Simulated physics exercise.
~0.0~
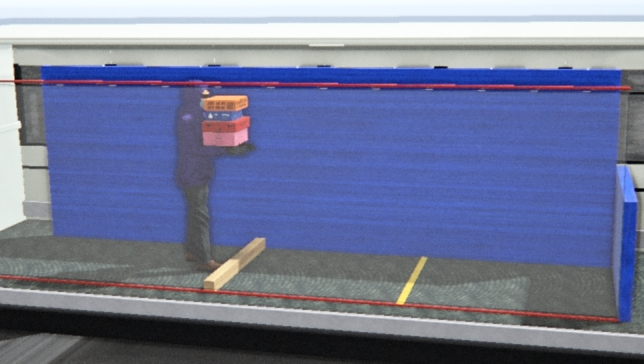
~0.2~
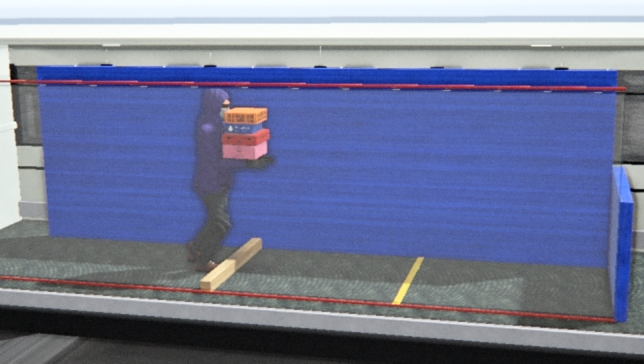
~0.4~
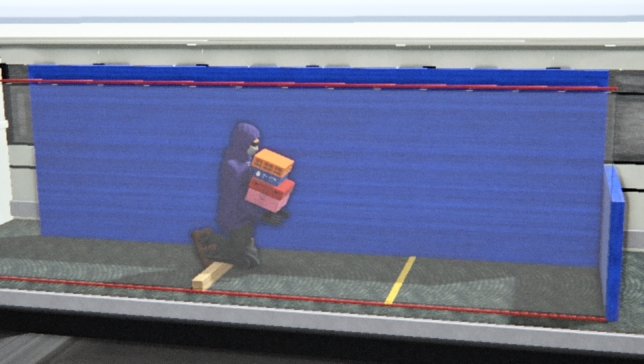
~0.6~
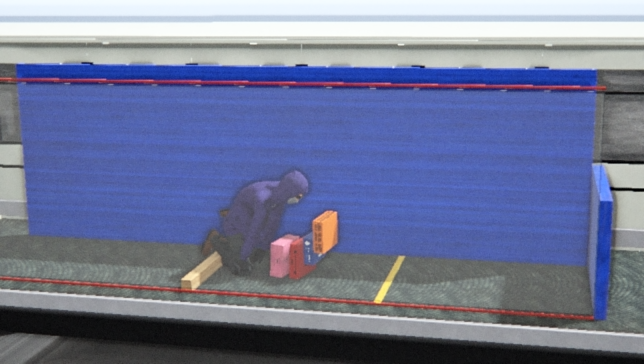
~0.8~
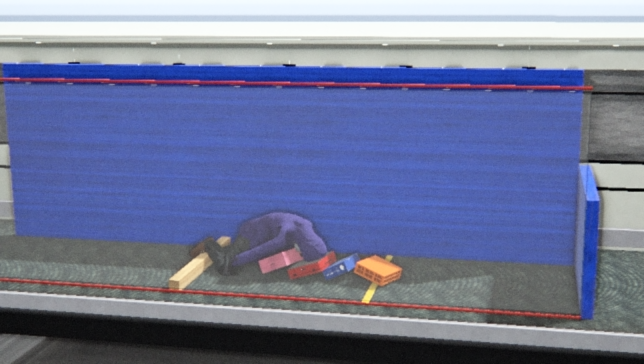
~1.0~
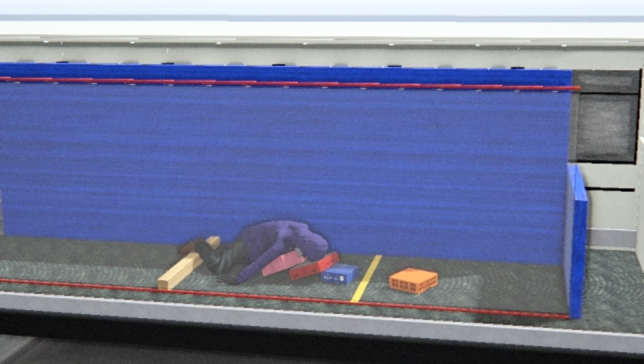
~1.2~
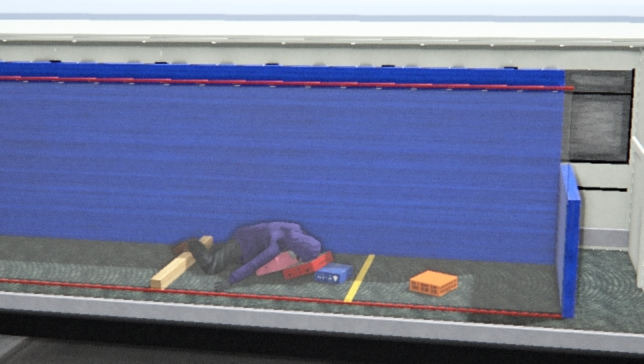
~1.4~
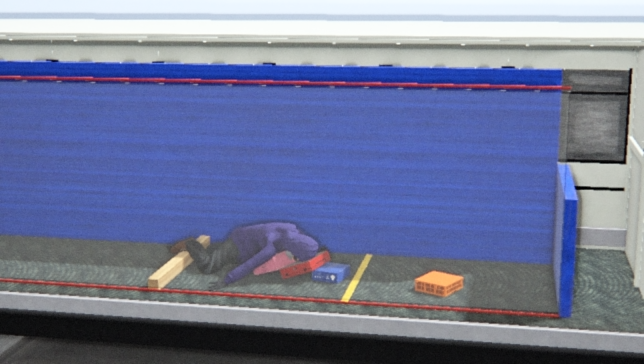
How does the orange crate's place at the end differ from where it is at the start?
At the start the orange crate is on top of the stack in the figure's arms, to the left of the yellow line. At the end it rests on the floor by itself, to the right of the line.
